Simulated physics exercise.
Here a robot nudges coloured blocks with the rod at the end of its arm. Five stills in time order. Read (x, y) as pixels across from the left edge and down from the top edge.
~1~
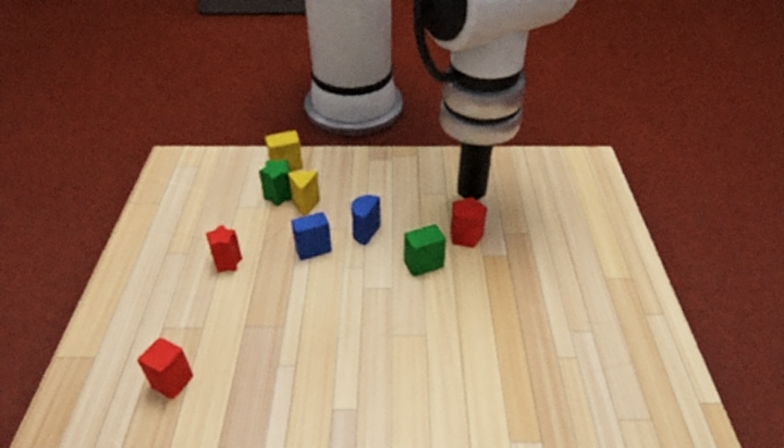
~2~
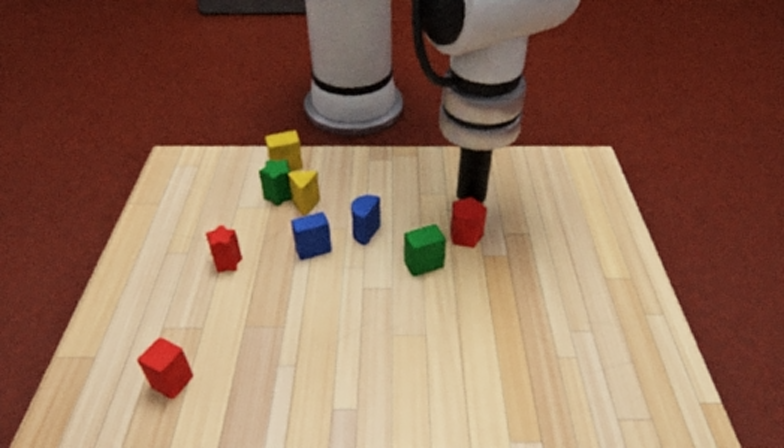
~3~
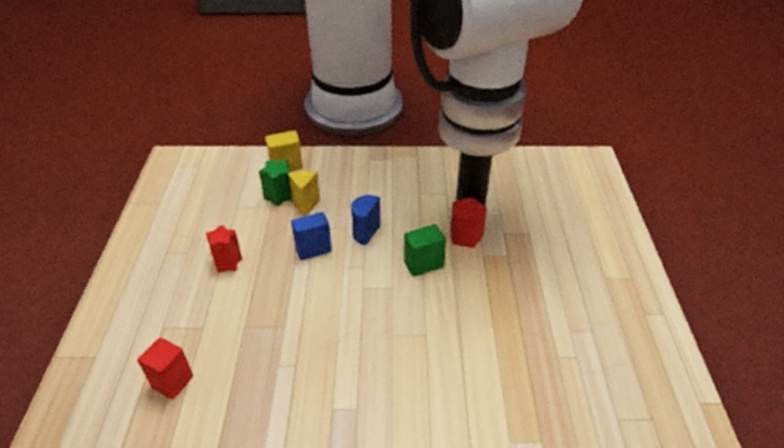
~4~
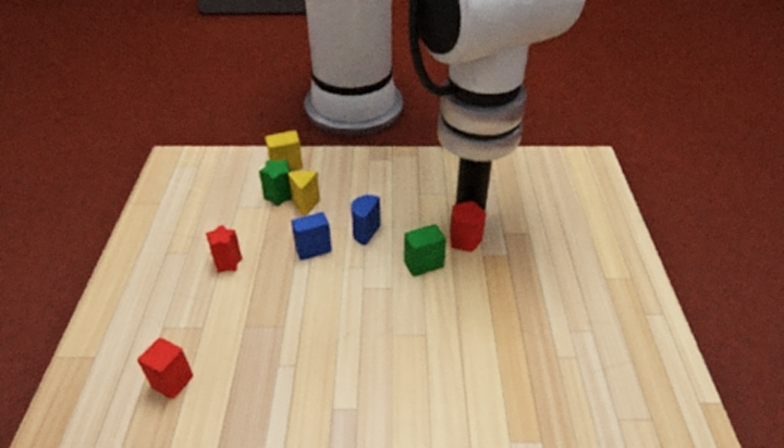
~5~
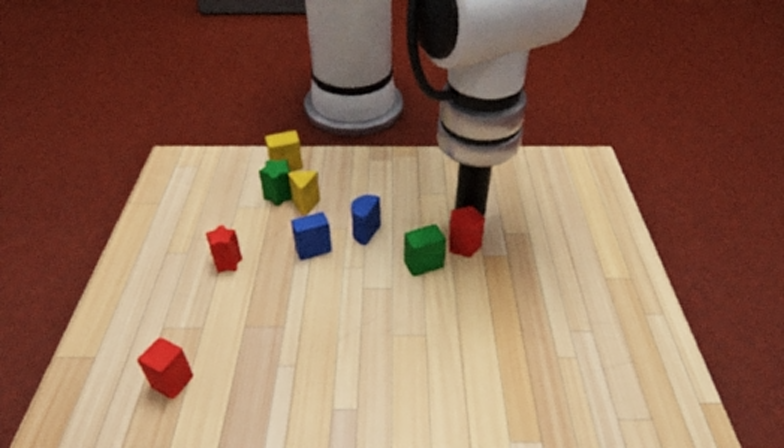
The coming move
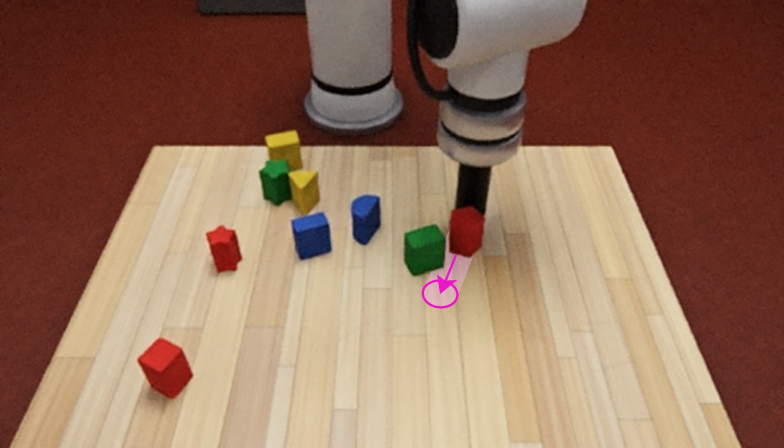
A robot arm lowered its black rod behind a red block on a wooden table scattered with coloured blocks, then nudged it slightly toward the viewer while the other blocks stayed still.
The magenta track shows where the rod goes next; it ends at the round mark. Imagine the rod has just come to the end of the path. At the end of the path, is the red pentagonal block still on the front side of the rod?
My answer is yes.
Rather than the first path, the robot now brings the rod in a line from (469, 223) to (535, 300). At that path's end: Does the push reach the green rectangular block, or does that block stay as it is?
That block remains where it is.
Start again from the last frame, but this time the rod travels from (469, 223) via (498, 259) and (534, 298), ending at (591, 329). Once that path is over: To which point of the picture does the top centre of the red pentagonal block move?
I predict (467, 232).
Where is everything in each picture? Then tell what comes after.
In the first picture, tip of the rod (472, 191), middles of tops, green rectangular block (425, 235), red pentagonal block (469, 208).
In the second picture, rod (471, 196), nothing pushed.
In the third picture, rod (471, 201), nothing pushed.
In the fourth picture, rod (471, 206), red pentagonal block (468, 211).
In the fifth picture, rod (470, 211), green rectangular block (425, 235), red pentagonal block (467, 217).
The line goes in a line from (469, 223) to (440, 294).
On the path given first. One third of the way, rod (461, 234); green rectangular block (423, 238), turned 20° clockwise; red pentagonal block (460, 241).
Two thirds of the way, rod (452, 257); green rectangular block (417, 239), turned 20° clockwise; red pentagonal block (456, 265), turned 10° clockwise.
At the end, rod (441, 282); green rectangular block (414, 241), turned 35° clockwise; red pentagonal block (452, 292).
